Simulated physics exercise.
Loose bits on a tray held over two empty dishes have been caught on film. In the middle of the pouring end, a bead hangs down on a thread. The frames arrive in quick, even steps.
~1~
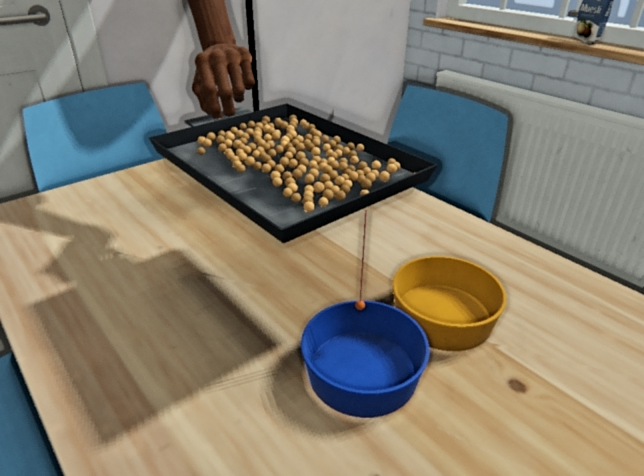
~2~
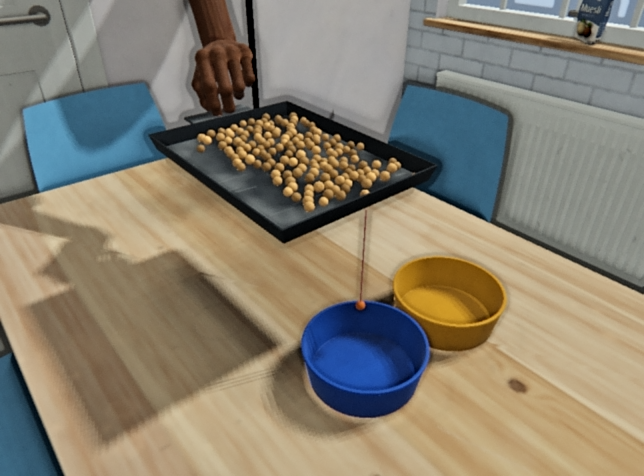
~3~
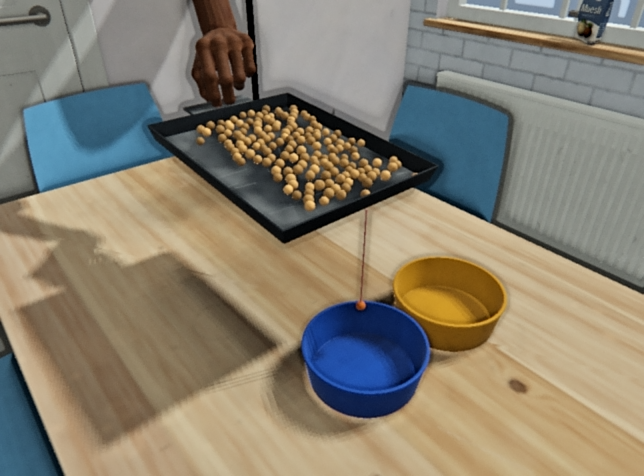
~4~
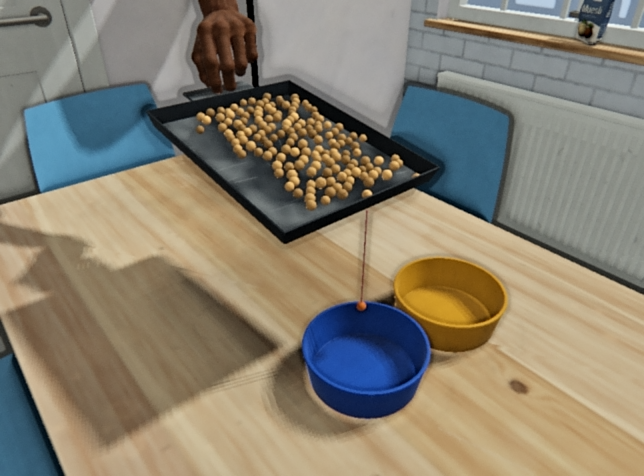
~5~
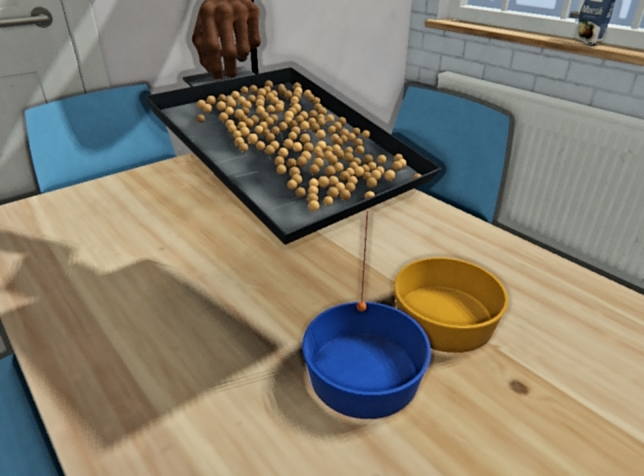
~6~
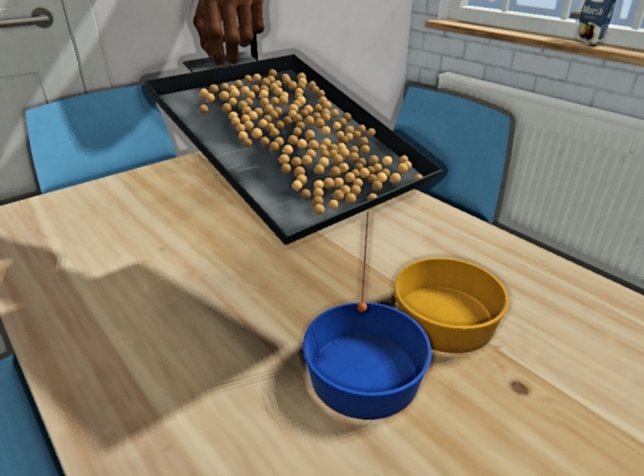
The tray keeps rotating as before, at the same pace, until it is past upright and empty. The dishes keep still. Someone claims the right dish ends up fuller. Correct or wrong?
Wrong - the left dish ends fuller.
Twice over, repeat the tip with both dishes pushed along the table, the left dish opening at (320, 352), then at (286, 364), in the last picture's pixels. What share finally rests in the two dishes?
First case: Some 70 %; second case: Some 50 %.
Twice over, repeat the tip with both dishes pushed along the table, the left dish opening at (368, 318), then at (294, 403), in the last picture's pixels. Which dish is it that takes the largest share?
Case one: The dish at left. Case two: The dish at right.
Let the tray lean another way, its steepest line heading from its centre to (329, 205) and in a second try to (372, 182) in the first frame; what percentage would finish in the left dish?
In turn, 60 percent and then 0 percent.
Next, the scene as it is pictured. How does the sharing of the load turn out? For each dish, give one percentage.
Roughly 60 in a hundred for the left dish, roughly 20 in a hundred for the right dish.
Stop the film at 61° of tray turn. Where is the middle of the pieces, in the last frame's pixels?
Mark it at roughly (376, 194) in the final frame.
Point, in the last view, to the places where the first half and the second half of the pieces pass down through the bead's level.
(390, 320) for the early half, (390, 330) for the late half.
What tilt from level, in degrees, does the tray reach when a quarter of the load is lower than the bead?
Angle: Approx. 80 degrees.
Soon, tray tipped steeply; most on the tray; a small part in the left dish; a stray few in the right dish; a stray few outside both; a small part in the air.
A while on, tray tipped right over; a stray few on the tray; about half in the left dish; a small part in the right dish; a small part outside both; about a quarter in the air.
Towards the end, tray tipped past a quarter turn; about two thirds in the left dish; about a quarter in the right dish; about a quarter outside both.
Finally, tray tipped past a quarter turn; about two thirds in the left dish; about a quarter in the right dish; about a quarter outside both.
